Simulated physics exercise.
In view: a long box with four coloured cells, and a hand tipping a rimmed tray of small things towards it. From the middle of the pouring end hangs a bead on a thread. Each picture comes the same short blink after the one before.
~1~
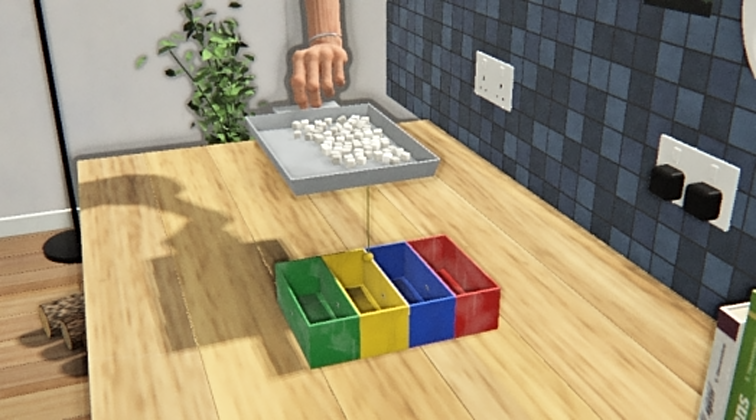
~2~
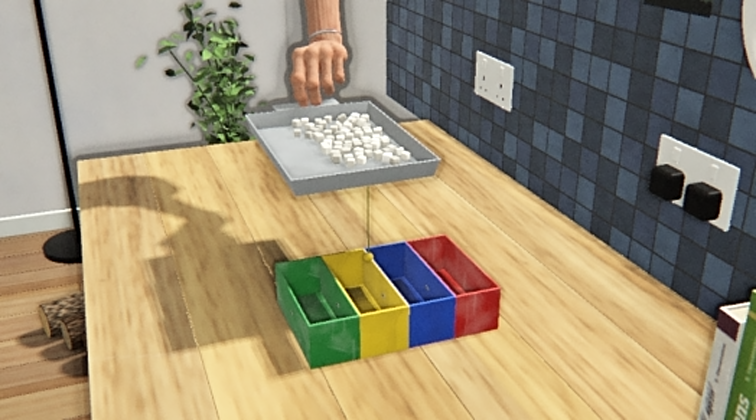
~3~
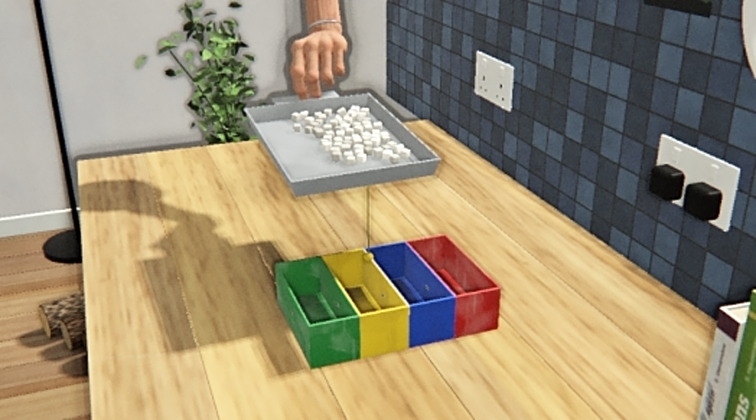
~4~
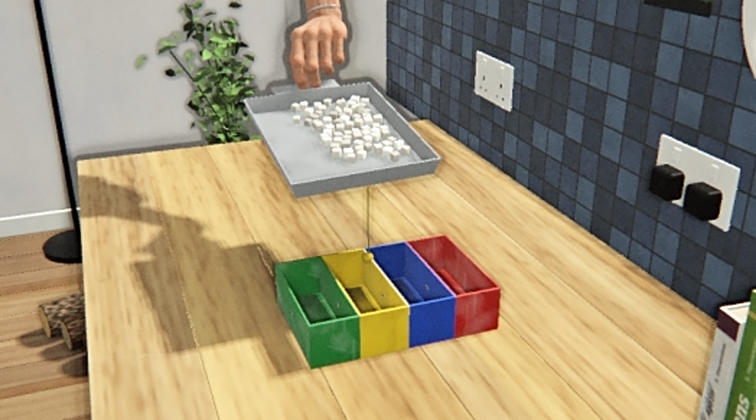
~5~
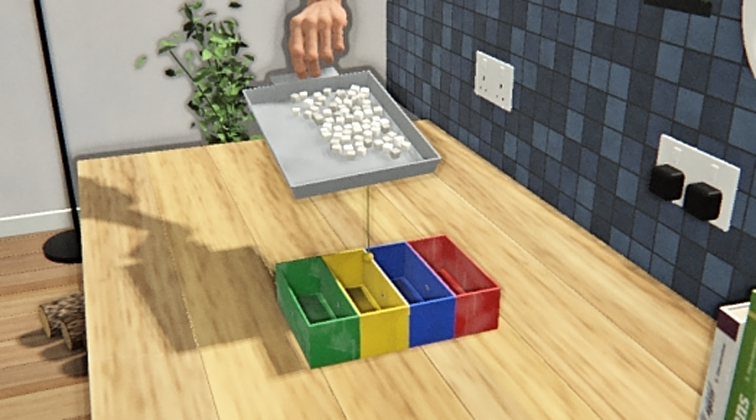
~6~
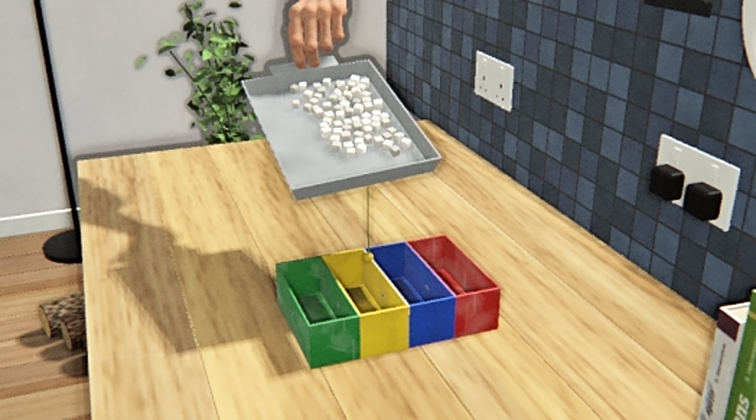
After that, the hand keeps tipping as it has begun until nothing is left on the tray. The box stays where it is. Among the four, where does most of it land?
Mostly in the green cell.
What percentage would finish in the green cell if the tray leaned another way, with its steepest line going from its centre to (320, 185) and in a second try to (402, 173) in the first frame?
Near 60 % and, after that, 0 %.
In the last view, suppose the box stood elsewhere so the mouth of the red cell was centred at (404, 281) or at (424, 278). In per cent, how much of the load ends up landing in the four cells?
Roughly 100 per cent the first time and 100 per cent the second.
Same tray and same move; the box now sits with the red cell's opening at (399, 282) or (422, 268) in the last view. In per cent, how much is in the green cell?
First position: Some 10 %; second position: Some 20 %.
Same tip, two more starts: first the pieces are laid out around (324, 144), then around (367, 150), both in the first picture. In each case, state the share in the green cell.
Shares in turn: 50 % and 50 %.
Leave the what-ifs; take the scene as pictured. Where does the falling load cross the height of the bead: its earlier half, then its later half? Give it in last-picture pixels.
Around (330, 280), followed by around (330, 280).
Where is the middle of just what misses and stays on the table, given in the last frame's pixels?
The centre sits close to (265, 398).
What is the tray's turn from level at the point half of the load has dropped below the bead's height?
Close to 110 degrees, I reckon.
Soon, tray tipped steeply; most on the tray; a stray few in the green cell; about a quarter falling or outside the box.
A while on, tray tipped past a quarter turn; about two thirds on the tray; a small part in the green cell; a small part in the yellow cell; a stray few in the blue cell; about a quarter falling or outside the box.
Towards the end, tray tipped past a quarter turn; about half in the green cell; about a quarter in the yellow cell; a small part in the blue cell; a small part falling or outside the box.
Finally, tray tipped past a quarter turn; about half in the green cell; about a quarter in the yellow cell; a small part in the blue cell; none in the red cell; a small part outside the box.
